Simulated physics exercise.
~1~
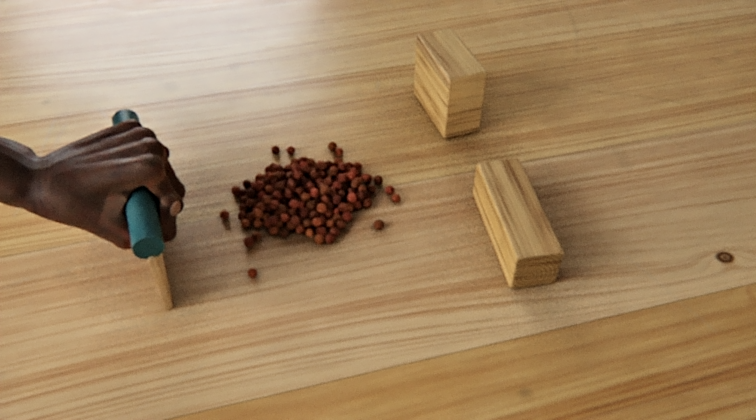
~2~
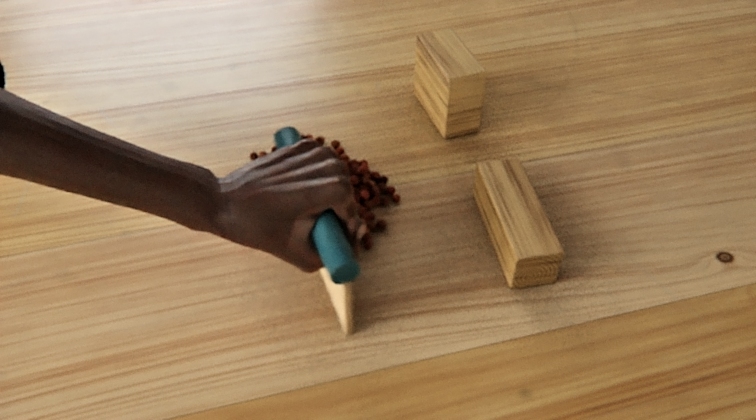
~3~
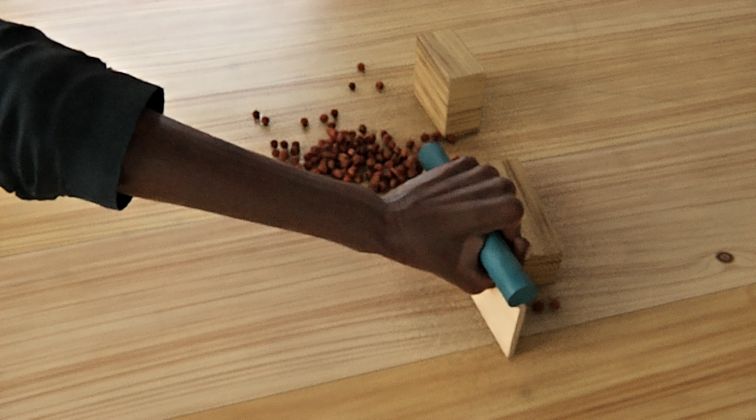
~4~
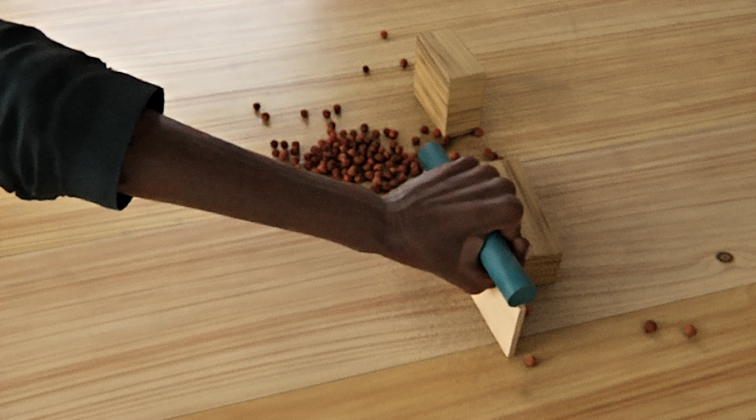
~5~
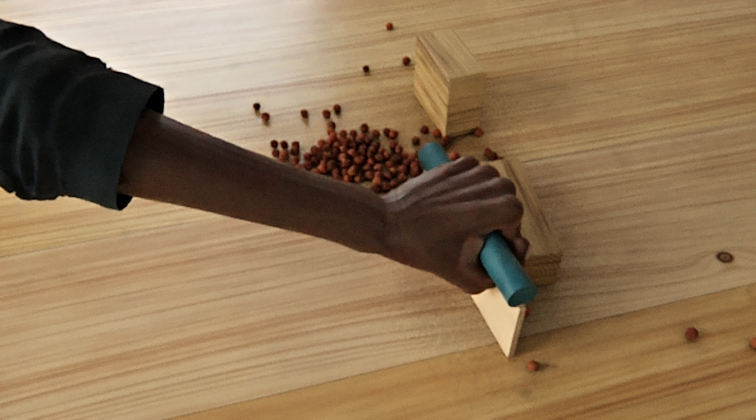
The video shows a hand pushing a teal-handled scraper rightward through a pile of small reddish-brown pellets toward two wooden blocks, stopping against the nearer one. Most pellets stay heaped before the blocks, while a few scatter and roll away to the right.
